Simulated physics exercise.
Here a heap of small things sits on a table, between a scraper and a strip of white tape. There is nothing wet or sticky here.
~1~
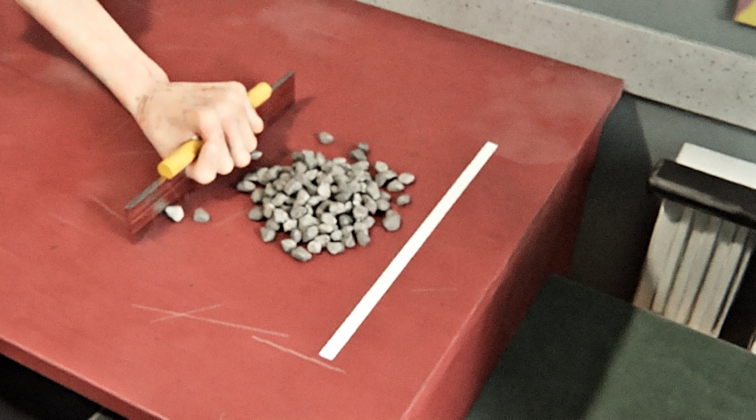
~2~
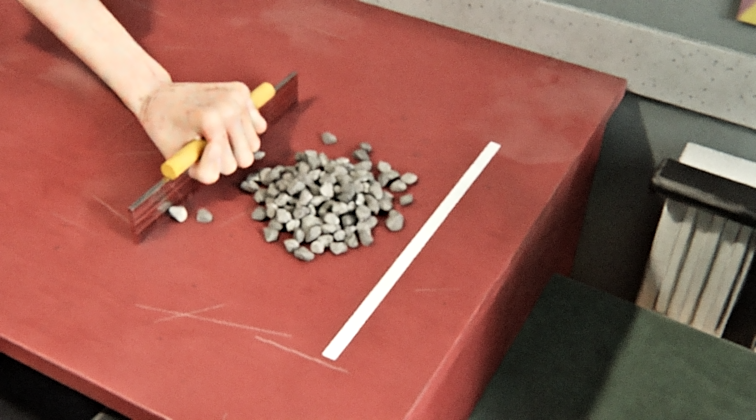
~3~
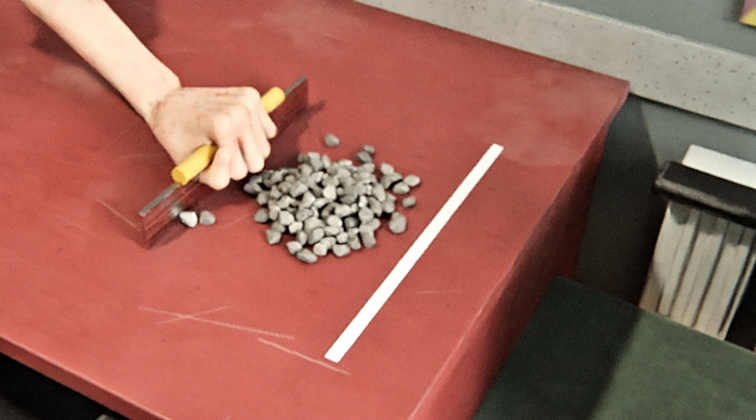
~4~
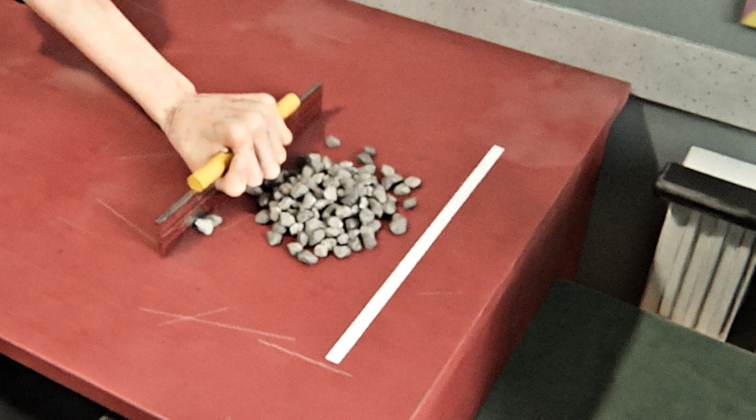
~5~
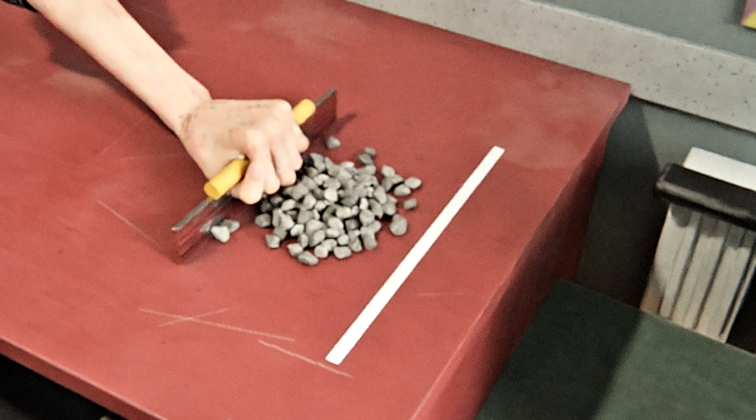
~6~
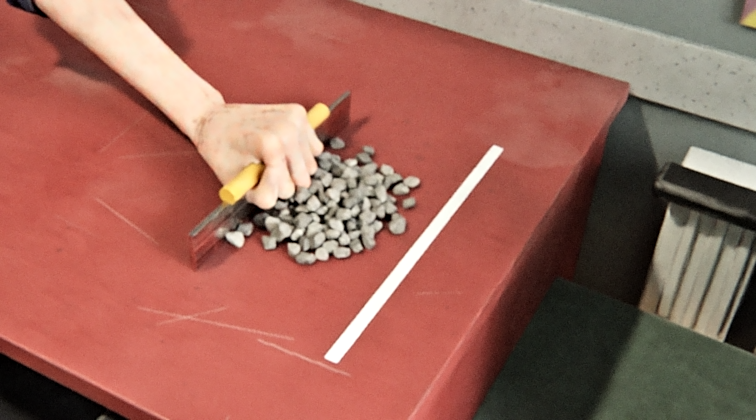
A hand slides a scraper right across a red table, pushing into some gray gravel.
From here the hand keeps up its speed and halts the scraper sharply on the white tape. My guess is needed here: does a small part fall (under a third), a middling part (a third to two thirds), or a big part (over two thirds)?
I would guess a small part, under a third.
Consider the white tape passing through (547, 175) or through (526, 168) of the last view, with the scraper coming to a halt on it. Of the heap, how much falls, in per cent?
It would be around 90 per cent the first time and around 60 per cent the second.
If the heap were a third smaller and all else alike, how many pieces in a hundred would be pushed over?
Estimate: Around 0 %.
Soon after the last picture, scraper still moving, near (356, 185); heap all on the table, its front near (456, 239).
A little later, scraper stopped at the white tape; heap a small part over the edge.
At rest, scraper stopped at the white tape; heap a small part over the edge.
